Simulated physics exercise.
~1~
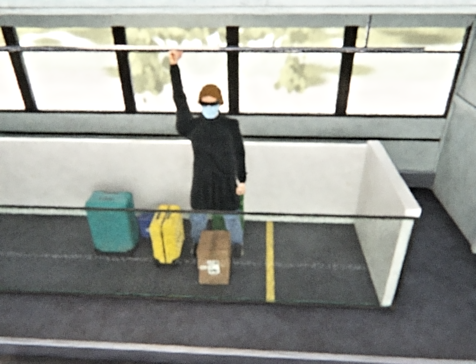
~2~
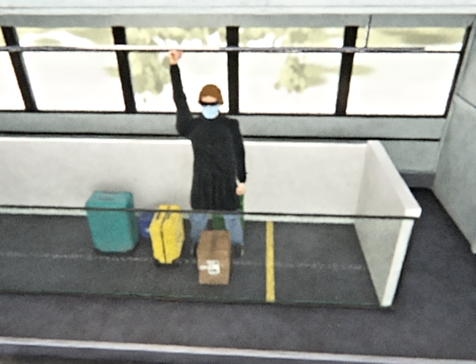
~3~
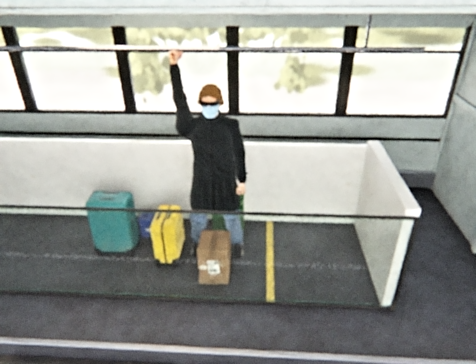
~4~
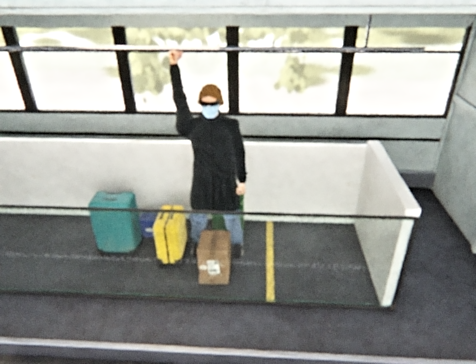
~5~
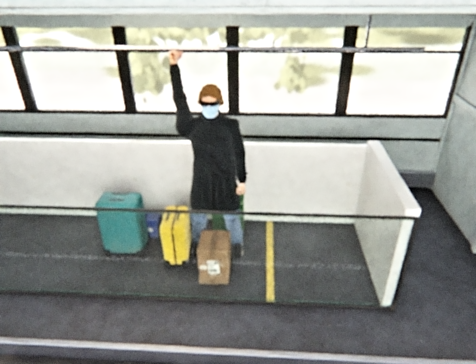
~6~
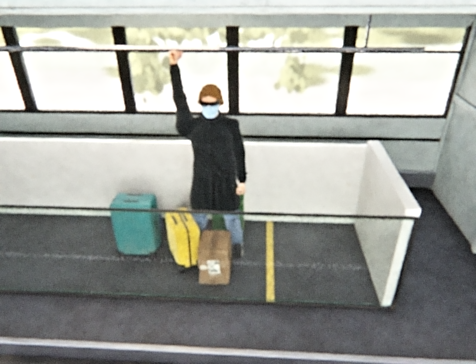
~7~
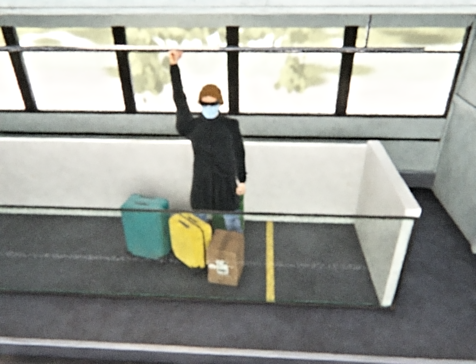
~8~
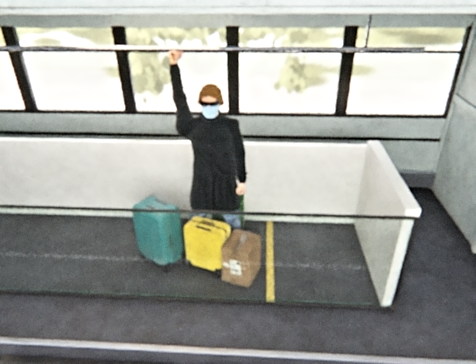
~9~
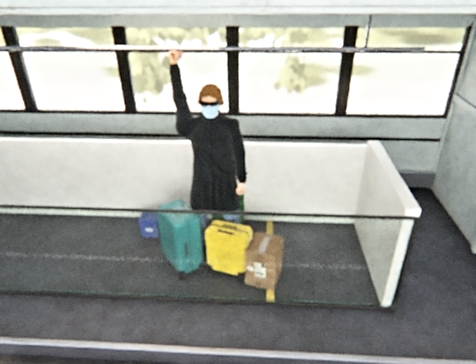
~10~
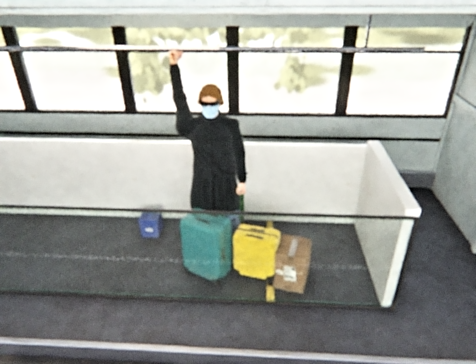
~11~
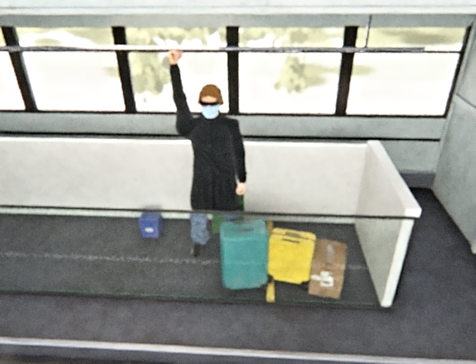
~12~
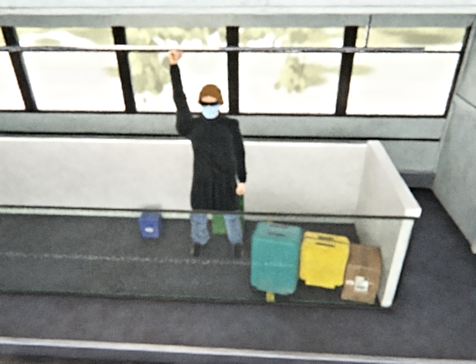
A person in a dark top, cap and face covering stands with one arm raised to an overhead bar in a shuttle's luggage bay, seen from above and in front. Near their feet are a large teal case, a smaller yellow case and a brown pack, with a yellow floor line to the right. The teal and yellow cases start sliding right, and the brown pack soon joins them. Bunched together, all three cross the line, revealing a blue tub behind. They end upright near the right-hand wall, while the tub and a green carton remain left of the line.
